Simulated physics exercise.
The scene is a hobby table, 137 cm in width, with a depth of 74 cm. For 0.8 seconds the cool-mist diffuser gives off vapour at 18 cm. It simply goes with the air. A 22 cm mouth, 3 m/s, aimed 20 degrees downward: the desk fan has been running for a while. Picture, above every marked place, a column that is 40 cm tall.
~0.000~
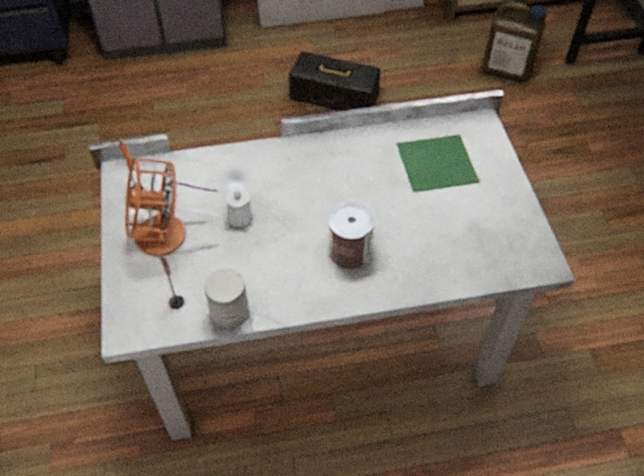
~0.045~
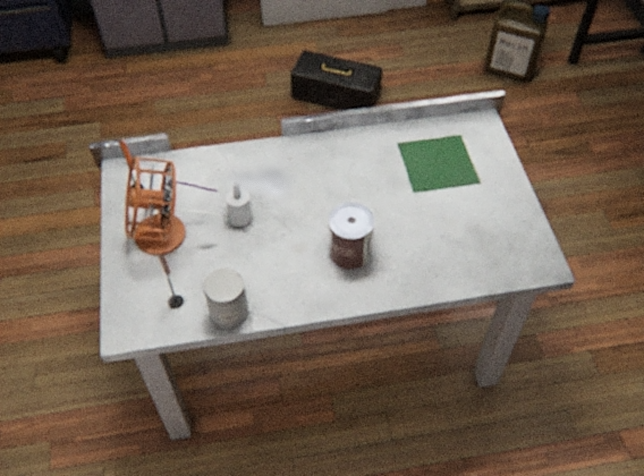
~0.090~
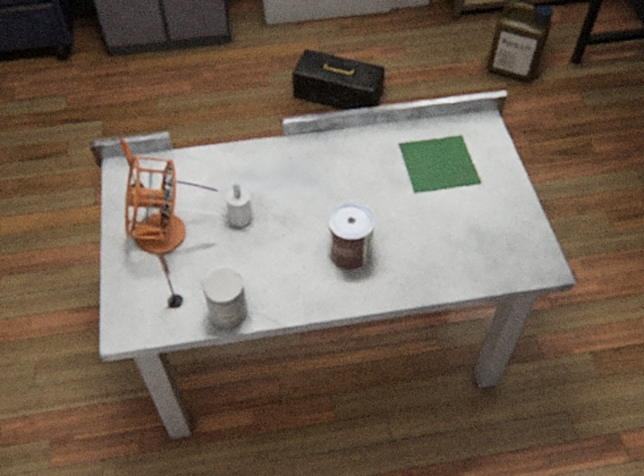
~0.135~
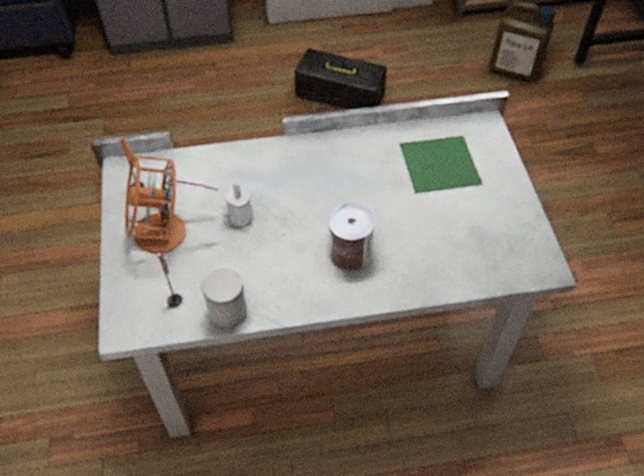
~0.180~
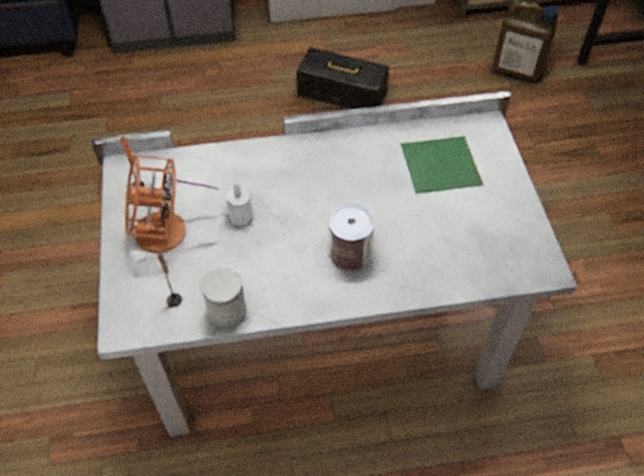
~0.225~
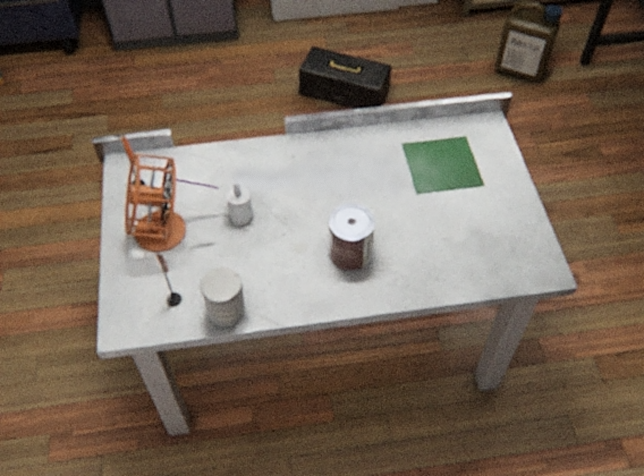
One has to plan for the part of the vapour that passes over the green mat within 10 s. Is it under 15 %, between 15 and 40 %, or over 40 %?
For the green mat I expect above 40 %.
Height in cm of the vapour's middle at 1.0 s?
Roughly 12 cm up.
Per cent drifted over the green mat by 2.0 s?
Roughly 70 in a hundred by then.
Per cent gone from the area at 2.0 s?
Some 90 in a hundred.
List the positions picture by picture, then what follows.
In the first picture, the vapour is thickest near (235, 182), the cool-mist diffuser stands at (236, 190) and the desk fan is at (150, 200).
In the second picture, the vapour is thickest near (268, 182) and the green mat is centred on (438, 163).
In the third picture, the vapour is thickest near (286, 182) and reaches out to (320, 184), a ribbon ends at (133, 168) and a ribbon ends at (167, 274).
In the fourth picture, the vapour is thickest near (306, 181) and reaches out to (364, 184), the top of a tin is at (352, 221) and the top of a jar is at (222, 284).
In the fifth picture, the vapour is thickest near (323, 179) and reaches out to (396, 178).
In the sixth picture, the vapour is thickest near (340, 177) and reaches out to (430, 172), a ribbon ends at (135, 165) and a ribbon ends at (166, 272).
By 1.0 s we count, 62 % has passed over the green mat, with 58 % still about or yet to come, and the middle of the rest is near (499, 149).
By 2.0 s we count, 68 % has passed over the green mat, with 6 % still about or yet to come.
By 4.0 s we count, 68 % has passed over the green mat, with 1 % still about or yet to come.
By 10.0 s we count, 68 % has passed over the green mat, with 0 % still about or yet to come.
